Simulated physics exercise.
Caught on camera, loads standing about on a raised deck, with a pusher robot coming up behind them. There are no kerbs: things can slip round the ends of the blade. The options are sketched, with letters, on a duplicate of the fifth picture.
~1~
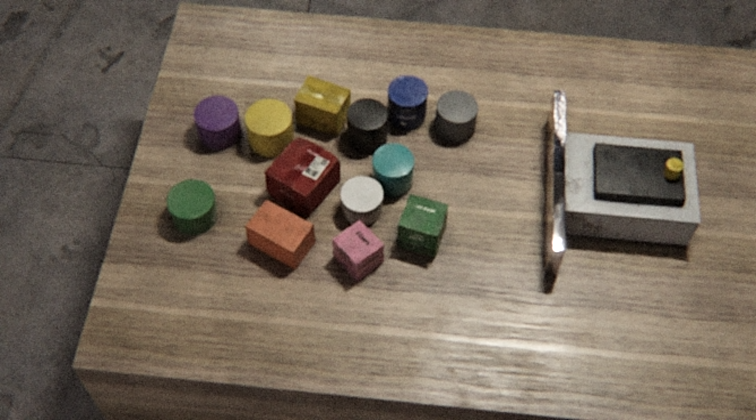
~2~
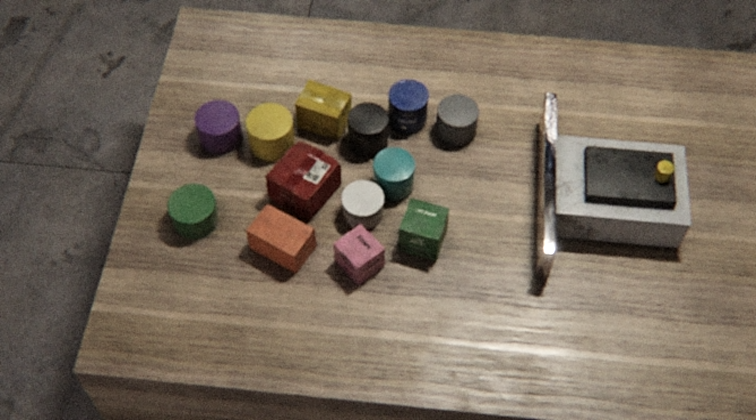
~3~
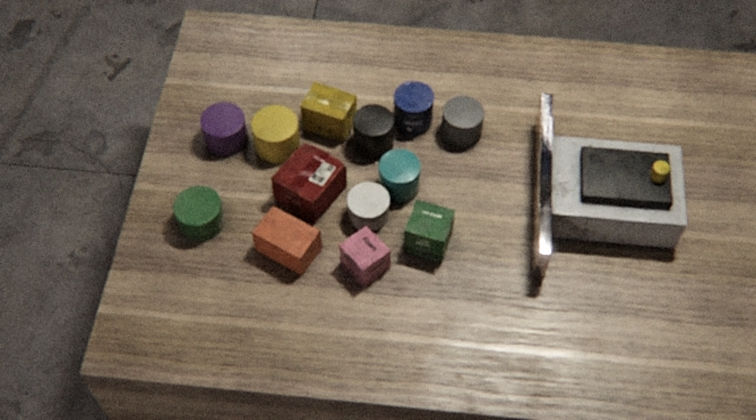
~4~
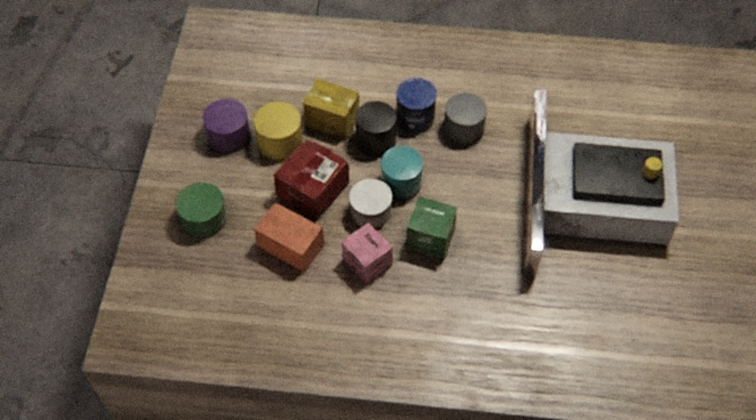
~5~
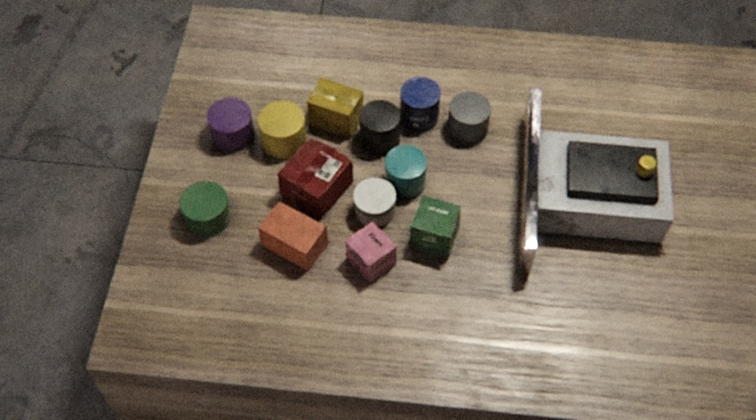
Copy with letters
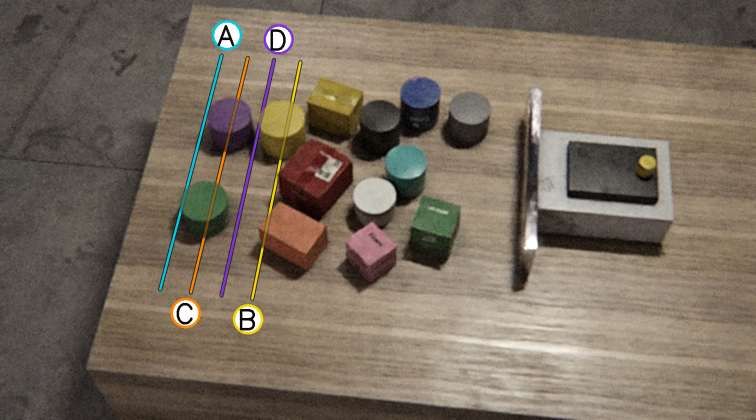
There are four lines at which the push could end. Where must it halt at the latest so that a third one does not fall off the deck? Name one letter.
At C, and not beyond.
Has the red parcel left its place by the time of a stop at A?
Yes.
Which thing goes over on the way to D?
The purple canister goes over.
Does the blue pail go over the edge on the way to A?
No.
On the marked copy, A at (193, 163); B at (278, 171); C at (222, 166); D at (250, 168).
Taking C. A third of the way, robot (491, 160); blue pail (372, 88); pink box (358, 257).
Two thirds of the way, robot (377, 150); purple canister (180, 132); green pail (183, 203).
When it is over, robot (290, 142); purple canister over the edge; red parcel (156, 134); one fallen.
As for the rest, A drops five; B is within the limit but short; D is within the limit but short.
